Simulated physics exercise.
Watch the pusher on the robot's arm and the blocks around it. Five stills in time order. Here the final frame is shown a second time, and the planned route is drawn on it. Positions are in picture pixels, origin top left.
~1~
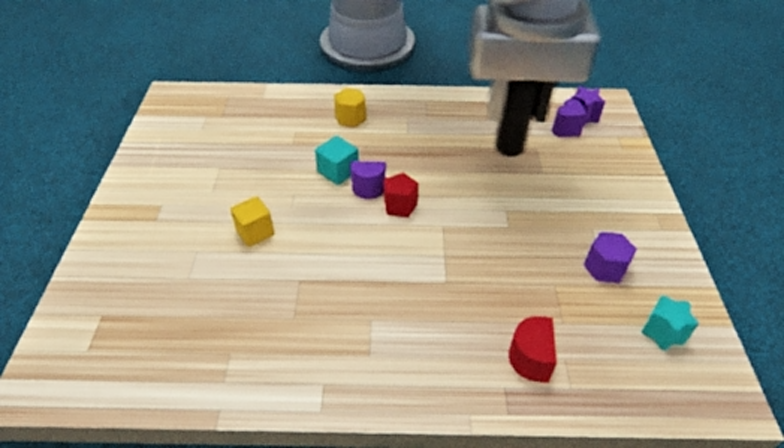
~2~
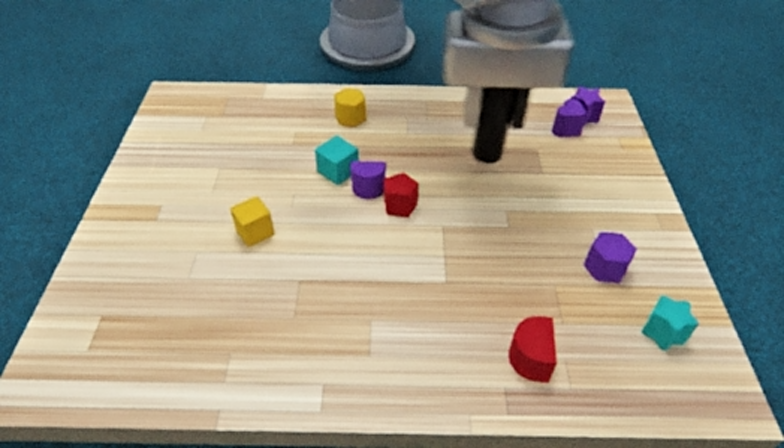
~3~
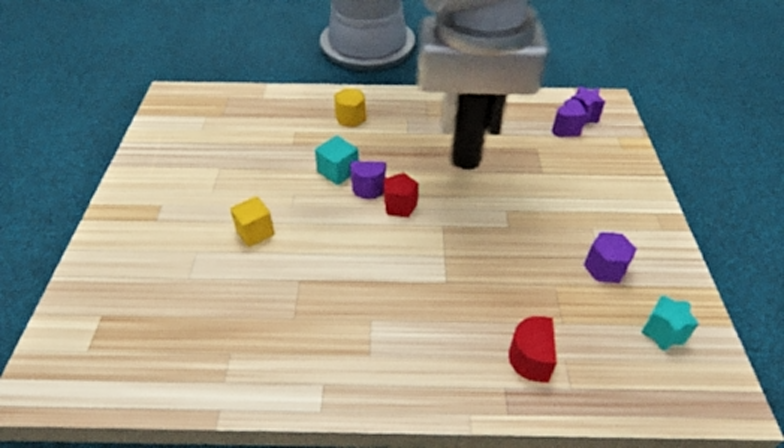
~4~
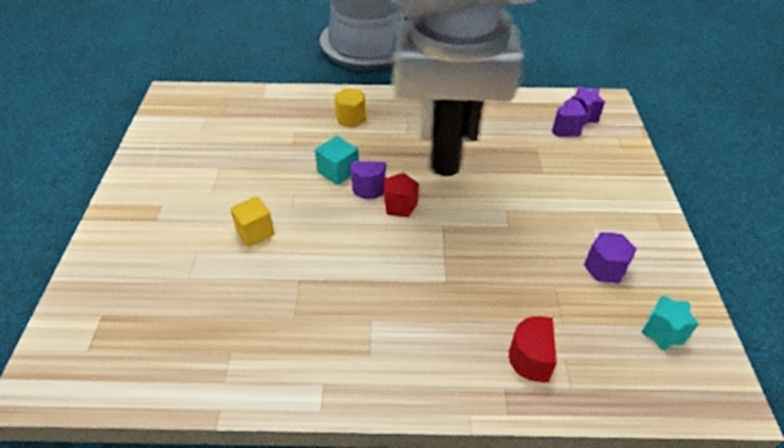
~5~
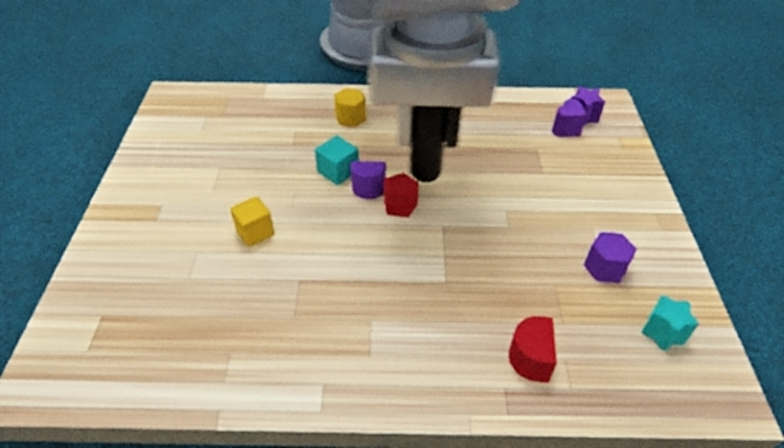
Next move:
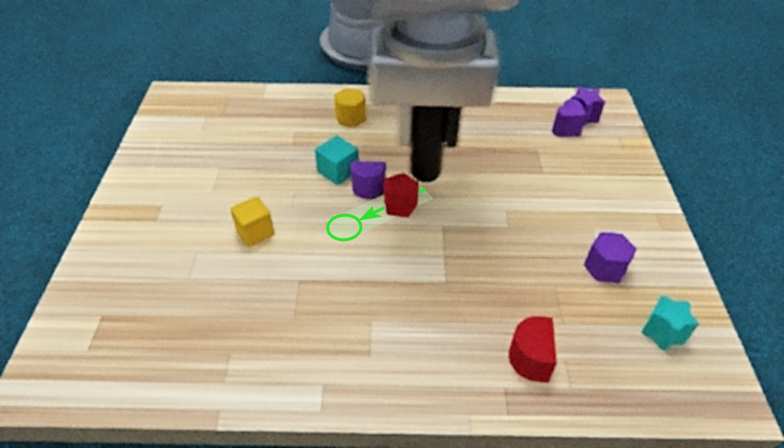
A robot arm moves its black pusher left across the board toward a red block.
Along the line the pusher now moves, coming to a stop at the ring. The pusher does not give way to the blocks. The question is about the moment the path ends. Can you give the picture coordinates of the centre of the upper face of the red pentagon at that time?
I'd place it at (330, 229), taking the centre of its top.
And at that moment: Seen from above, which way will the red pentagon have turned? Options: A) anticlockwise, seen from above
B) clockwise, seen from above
Correct choice: A.
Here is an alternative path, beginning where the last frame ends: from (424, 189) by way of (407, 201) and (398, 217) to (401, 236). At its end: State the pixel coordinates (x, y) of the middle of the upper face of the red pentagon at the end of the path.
The point I'd pick in the picture is (367, 212).
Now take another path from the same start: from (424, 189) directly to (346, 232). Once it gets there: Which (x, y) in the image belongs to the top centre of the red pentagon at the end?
The point I'd pick in the picture is (322, 231).
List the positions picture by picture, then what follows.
Lower end of the pusher (509, 149), tops of blocks, purple D-shaped block (368, 167), red pentagon (401, 183), in the first frame.
Pusher (487, 155), blocks as before, in the second frame.
Pusher (466, 162), blocks as before, in the third frame.
Pusher (445, 168), blocks as before, in the fourth frame.
Pusher (425, 173), purple D-shaped block (368, 167), red pentagon (401, 183), in the fifth frame.
The drawn path runs from (424, 189) to (344, 227).
On the path given first. One third of the way, pusher (398, 186); red pentagon (378, 197), turned 15° anticlockwise.
Two thirds of the way, pusher (371, 198); red pentagon (352, 212), turned 25° anticlockwise.
At the end, pusher (343, 211); purple D-shaped block not moved; red pentagon (330, 229), turned 40° anticlockwise.
